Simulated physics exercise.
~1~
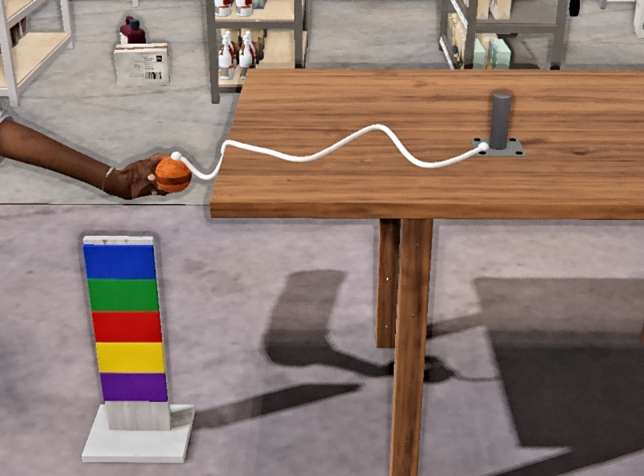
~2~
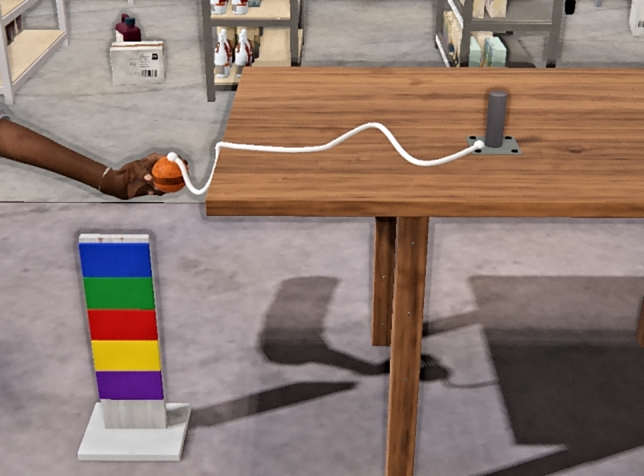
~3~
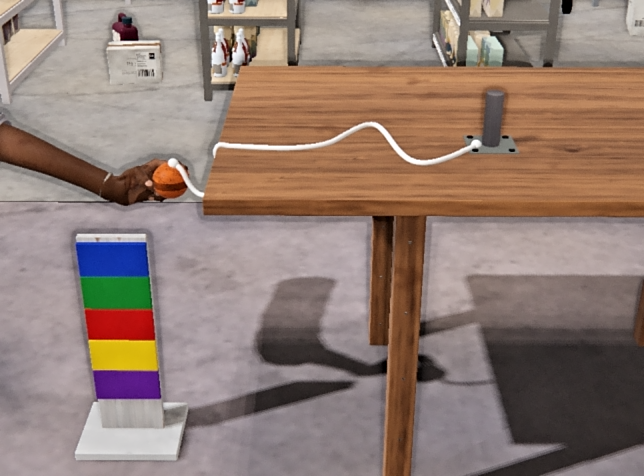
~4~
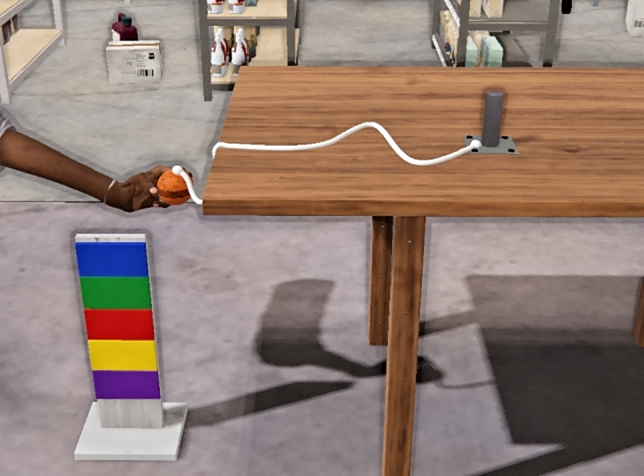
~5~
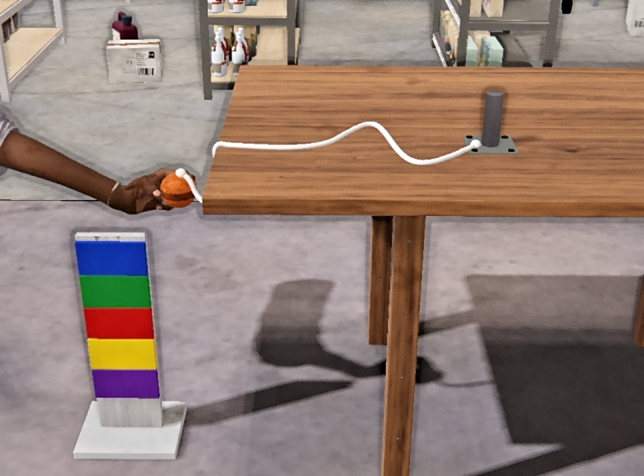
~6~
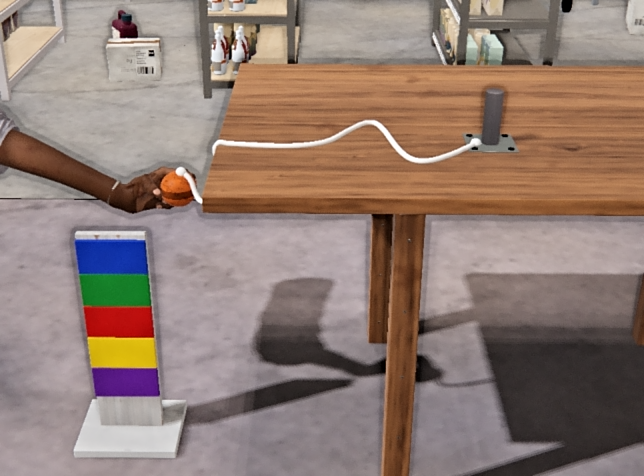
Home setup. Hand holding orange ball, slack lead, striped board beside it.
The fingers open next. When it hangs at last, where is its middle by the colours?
By the colours, at yellow.
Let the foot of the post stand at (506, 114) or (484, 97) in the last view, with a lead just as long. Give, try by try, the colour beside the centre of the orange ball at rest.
It would be red; red.
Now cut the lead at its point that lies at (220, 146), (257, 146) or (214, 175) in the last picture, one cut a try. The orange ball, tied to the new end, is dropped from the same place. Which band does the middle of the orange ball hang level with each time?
Blue; none, it hangs higher; green.
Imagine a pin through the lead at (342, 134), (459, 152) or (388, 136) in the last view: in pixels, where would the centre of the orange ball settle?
Pixel spots, one per try: About (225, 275), (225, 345), (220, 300).
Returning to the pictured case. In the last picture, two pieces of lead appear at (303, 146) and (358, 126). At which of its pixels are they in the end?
(220, 173) and (261, 135), roughly.
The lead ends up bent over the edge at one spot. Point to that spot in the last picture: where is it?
It sits at about (332, 140).
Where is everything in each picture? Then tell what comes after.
The first frame shows orange ball (174, 175); blue (119, 264); green (123, 296); red (127, 328); yellow (130, 359); purple (134, 388).
The second frame shows orange ball (170, 175); lead through (454, 158) (397, 146) (357, 131) (296, 151) (216, 166).
The third frame shows orange ball (171, 181).
The fourth frame shows orange ball (175, 187); lead through (450, 157) (394, 145) (354, 130) (289, 149) (214, 170).
The fifth frame shows orange ball (178, 190).
The sixth frame shows orange ball (179, 189); lead through (450, 155) (394, 143) (354, 128) (289, 146) (215, 168).
Soon after, ball near (206, 347); level with yellow.
After that, ball near (255, 345); level with yellow.
And then, ball near (220, 353); level with yellow.
In the end, ball near (231, 352); level with yellow. At yellow.
